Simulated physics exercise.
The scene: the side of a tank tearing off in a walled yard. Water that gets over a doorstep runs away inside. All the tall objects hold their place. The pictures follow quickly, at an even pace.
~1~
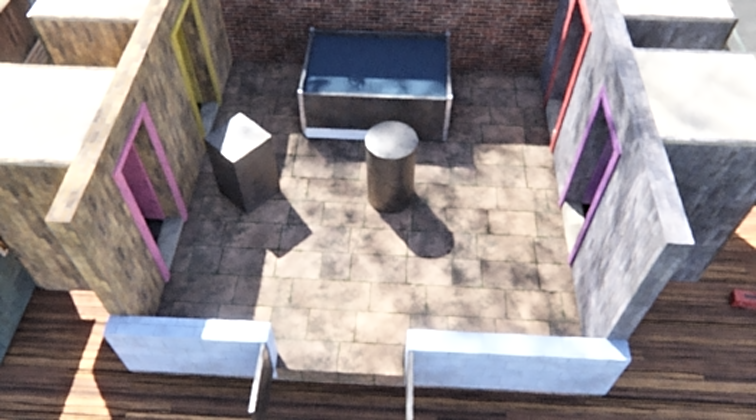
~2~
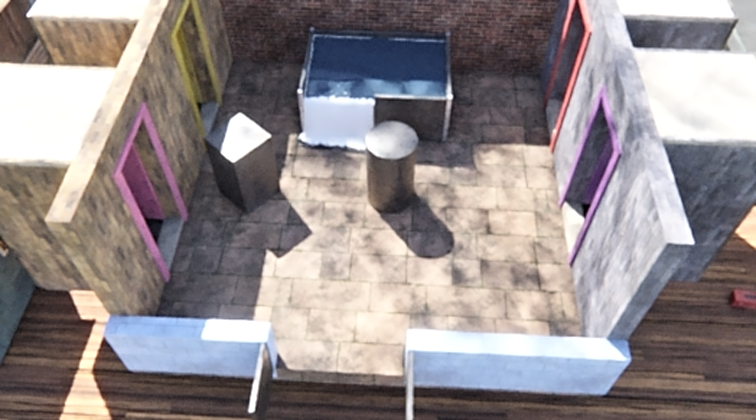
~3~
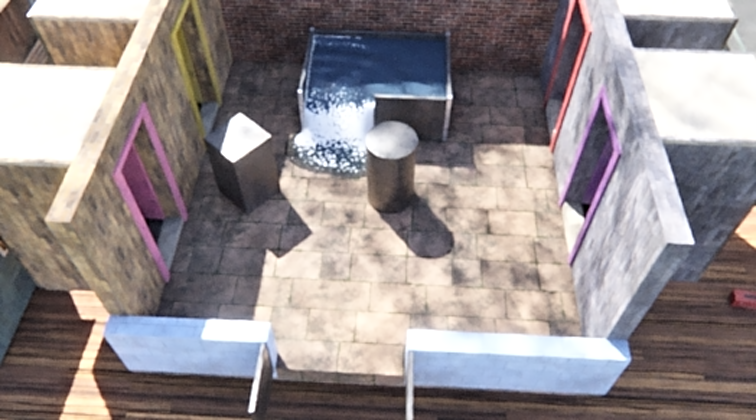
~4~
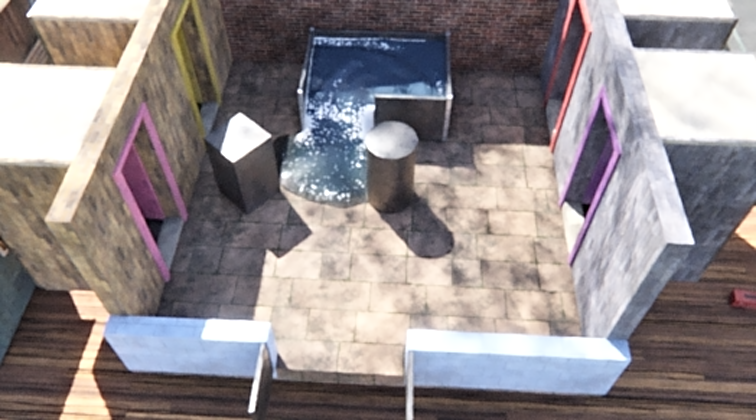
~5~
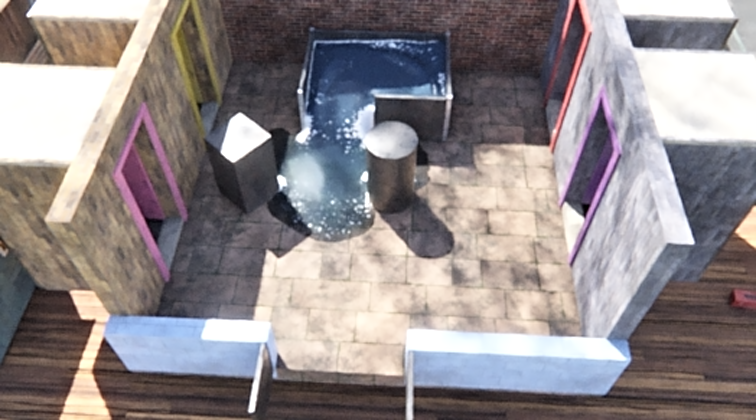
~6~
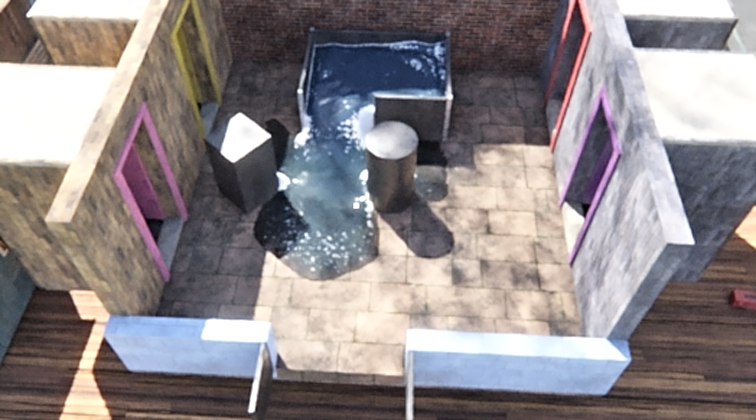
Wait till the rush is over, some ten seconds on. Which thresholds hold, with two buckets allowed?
In the end: The red door stays under that; the purple door stays under that; the pink door stays under that; the yellow door stays under that.
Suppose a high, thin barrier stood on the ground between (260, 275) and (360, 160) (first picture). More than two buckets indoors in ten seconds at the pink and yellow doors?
The pink one takes more; the yellow one passes that mark.
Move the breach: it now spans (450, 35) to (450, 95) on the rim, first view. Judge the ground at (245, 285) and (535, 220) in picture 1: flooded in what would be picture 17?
One after the other: Clear, flooded.
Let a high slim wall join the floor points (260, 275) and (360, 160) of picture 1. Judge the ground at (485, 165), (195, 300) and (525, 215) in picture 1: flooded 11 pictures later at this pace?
One after the other: Flooded, under water, under water.
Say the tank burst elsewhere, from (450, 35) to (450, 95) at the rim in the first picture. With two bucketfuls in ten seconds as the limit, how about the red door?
Then: Red door is over.
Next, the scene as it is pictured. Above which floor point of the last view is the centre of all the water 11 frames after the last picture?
Near (341, 161).
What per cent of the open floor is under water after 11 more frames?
Near 55 in a hundred.
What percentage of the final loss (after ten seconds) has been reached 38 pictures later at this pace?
Some 80 per cent.
A moment on, water covers 40 % of the floor; the red door not reached, the purple door not reached, the pink door not reached, the yellow door not reached.
Next, water covers 55 % of the floor; the red door not reached, the purple door wet at the sill, nothing in, the pink door wet at the sill, nothing in, the yellow door under two buckets in.
Then, water covers 70 % of the floor; the red door wet at the sill, nothing in, the purple door wet at the sill, nothing in, the pink door under two buckets in, the yellow door under two buckets in.
Later, water covers 80 % of the floor; the red door wet at the sill, nothing in, the purple door wet at the sill, nothing in, the pink door under two buckets in, the yellow door under two buckets in.
In the end, water covers 95 % of the floor; the red door wet at the sill, nothing in, the purple door wet at the sill, nothing in, the pink door under two buckets in, the yellow door under two buckets in.
